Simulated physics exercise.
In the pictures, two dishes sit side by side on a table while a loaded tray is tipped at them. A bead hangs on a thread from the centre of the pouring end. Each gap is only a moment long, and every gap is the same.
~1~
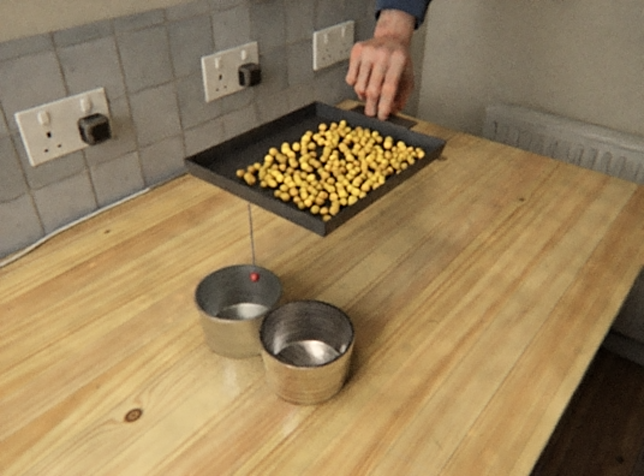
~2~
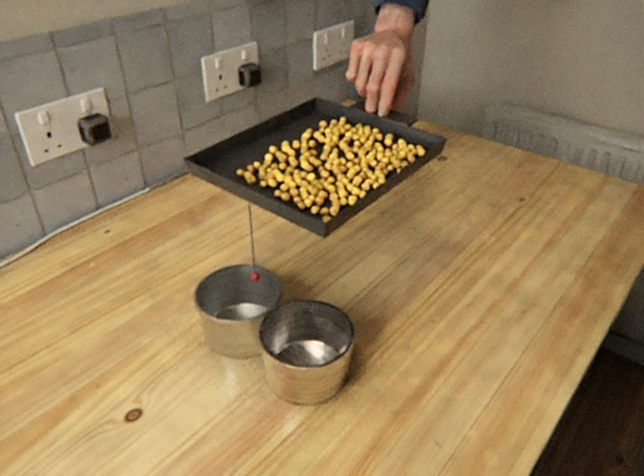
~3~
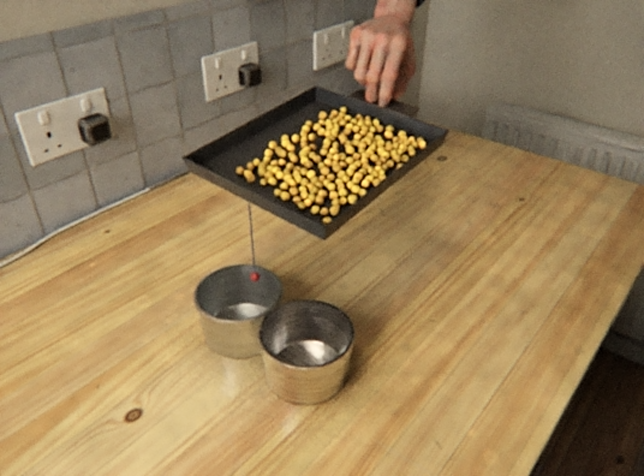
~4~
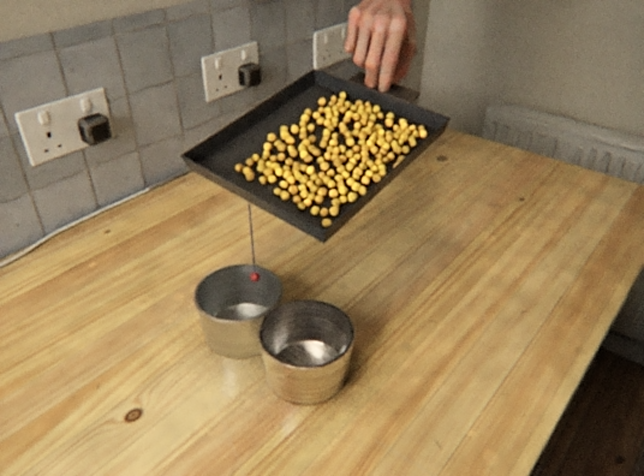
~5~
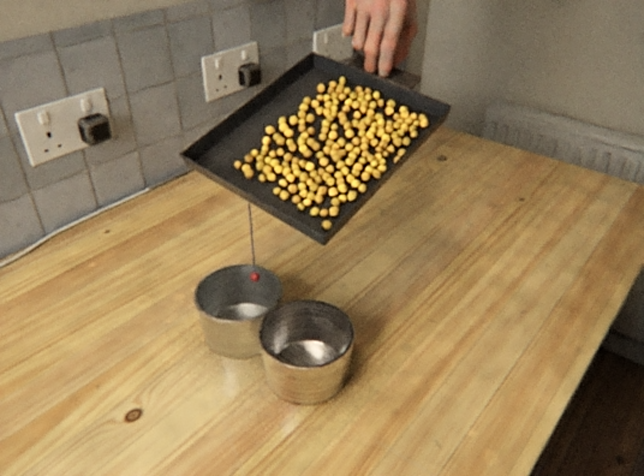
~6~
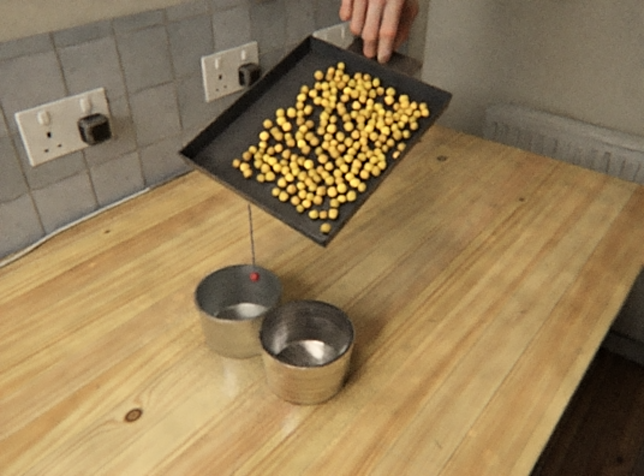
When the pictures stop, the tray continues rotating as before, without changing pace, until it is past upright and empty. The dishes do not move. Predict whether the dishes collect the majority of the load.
They do collect the majority.
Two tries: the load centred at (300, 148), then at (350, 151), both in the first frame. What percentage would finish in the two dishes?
Roughly 70 and 90 percent, in that order.
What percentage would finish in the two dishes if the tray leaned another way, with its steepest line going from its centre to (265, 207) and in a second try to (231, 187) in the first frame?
Around 70 per cent first, around 20 per cent next.
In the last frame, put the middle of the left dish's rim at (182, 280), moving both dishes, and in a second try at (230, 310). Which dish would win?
The first time it is the dish to the right, and the second time it is the dish to the right.
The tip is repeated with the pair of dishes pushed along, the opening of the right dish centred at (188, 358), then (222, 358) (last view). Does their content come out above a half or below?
At place one not up to half; at place two not up to half.
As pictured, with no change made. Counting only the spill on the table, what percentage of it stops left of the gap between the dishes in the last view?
That would be roughly 70 per cent.
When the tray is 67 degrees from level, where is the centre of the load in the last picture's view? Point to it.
Roughly at (311, 175).
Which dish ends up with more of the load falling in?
The right-positioned one, it's fuller.
Soon, tray tipped steeply; all on the tray.
A while on, tray tipped past a quarter turn; nearly all on the tray; a small part in the right dish; a stray few outside both; a stray few in the air.
Towards the end, tray tipped past a quarter turn; about two thirds in the right dish; a small part in the left dish; about a quarter outside both; a stray few in the air.
Finally, tray tipped past a quarter turn; about two thirds in the right dish; a small part in the left dish; about a quarter outside both.
